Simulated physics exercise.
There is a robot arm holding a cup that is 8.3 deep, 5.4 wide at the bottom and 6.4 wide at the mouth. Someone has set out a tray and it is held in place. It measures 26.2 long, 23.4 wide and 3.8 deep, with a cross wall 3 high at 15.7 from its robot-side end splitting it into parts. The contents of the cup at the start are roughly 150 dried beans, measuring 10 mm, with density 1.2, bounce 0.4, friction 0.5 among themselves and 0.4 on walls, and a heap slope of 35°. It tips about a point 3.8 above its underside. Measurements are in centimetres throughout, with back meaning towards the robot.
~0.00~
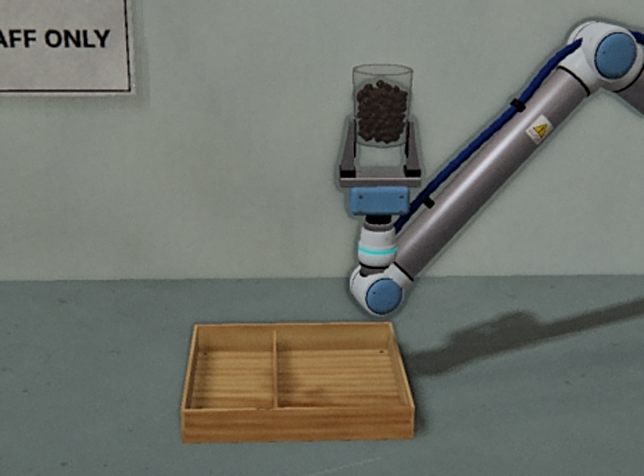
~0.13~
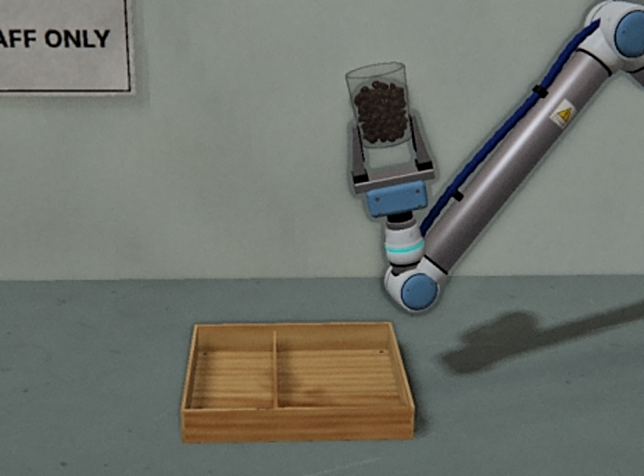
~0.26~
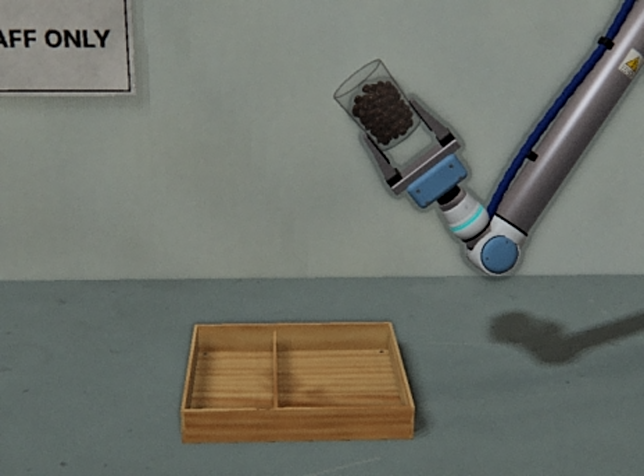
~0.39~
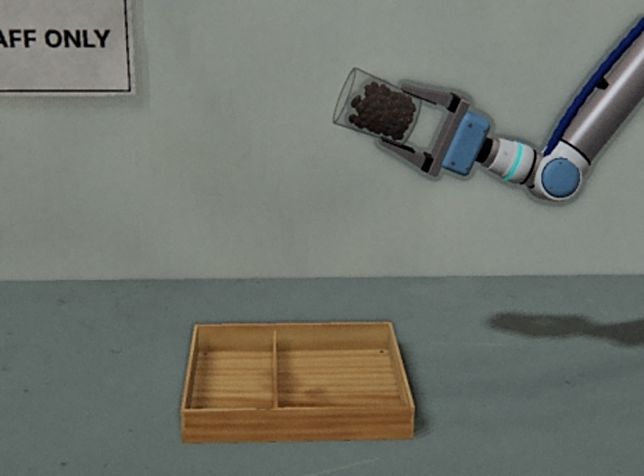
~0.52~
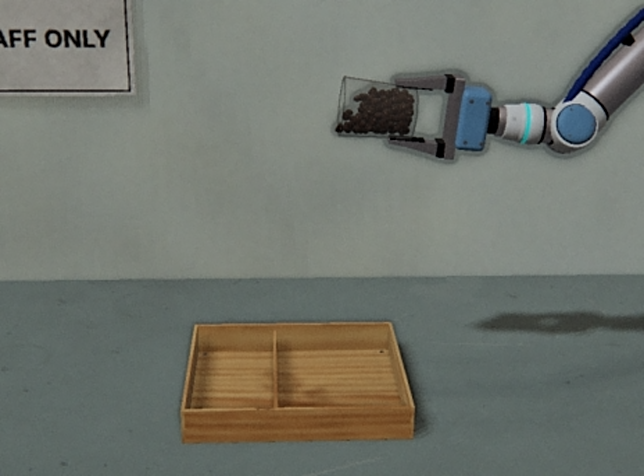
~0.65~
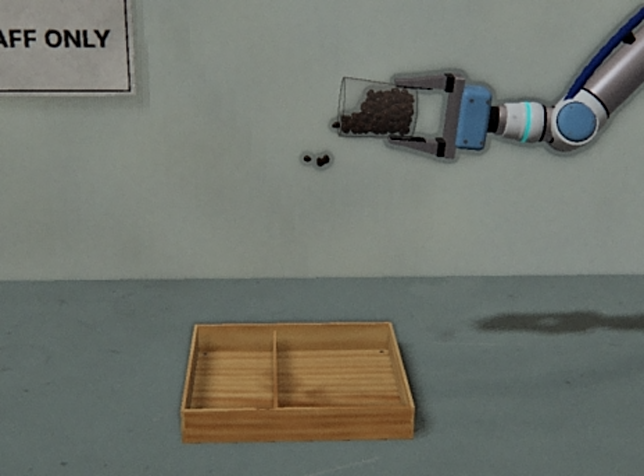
A grey and white robot arm with blue joints reaches in from the right, seen from a fixed side view before a pale green wall with a partly visible sign at upper left. Its gripper holds a clear cup of dark brown beans above a divided wooden tray on a grey-green surface. The arm swings rightward and upward, tilting the cup left until nearly horizontal, and a few beans drop from its mouth.
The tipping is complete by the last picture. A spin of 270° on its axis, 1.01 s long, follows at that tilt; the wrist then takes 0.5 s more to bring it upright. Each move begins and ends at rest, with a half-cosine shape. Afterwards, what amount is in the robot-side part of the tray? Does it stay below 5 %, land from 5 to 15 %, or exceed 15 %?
It exceeds 15 %.
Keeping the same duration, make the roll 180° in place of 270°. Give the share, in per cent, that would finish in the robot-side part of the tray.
20 %.
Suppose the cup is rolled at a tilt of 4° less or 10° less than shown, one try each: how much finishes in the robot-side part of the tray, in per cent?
Roughly 20 % on the first try and 5 % on the second.
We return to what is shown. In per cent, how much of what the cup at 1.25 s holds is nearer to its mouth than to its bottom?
Close to 40 per cent lies in the mouth half.
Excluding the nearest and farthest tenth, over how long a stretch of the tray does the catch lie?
Length of tray covered: Approx. 12 cm.
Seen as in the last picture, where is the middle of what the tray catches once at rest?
Around (305, 387).
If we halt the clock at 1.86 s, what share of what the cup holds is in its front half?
The answer works out at some 60 percent.
After 1.25 s, tipped 85°, highest piece 38 above the table; 134 in the cup, 6 in the robot-side part, 2 in the far-side part, 11 in flight or on a rim.
After 1.86 s, tipped 56°, highest piece 38 above the table; 104 in the cup, 37 in the robot-side part, 6 in the far-side part, 1 on the table or floor, 5 in flight or on a rim.
After 2.36 s, upright, highest piece 39 above the table; 104 in the cup, 41 in the robot-side part, 7 in the far-side part, 1 on the table or floor.
After 3.06 s, upright, highest piece 39 above the table; 104 in the cup, 41 in the robot-side part, 7 in the far-side part, 1 on the table or floor.
At rest, 104 in the cup, 41 in the robot-side part, 7 in the far-side part, 1 on the table or floor. That is 27 % in the robot-side part of the tray.
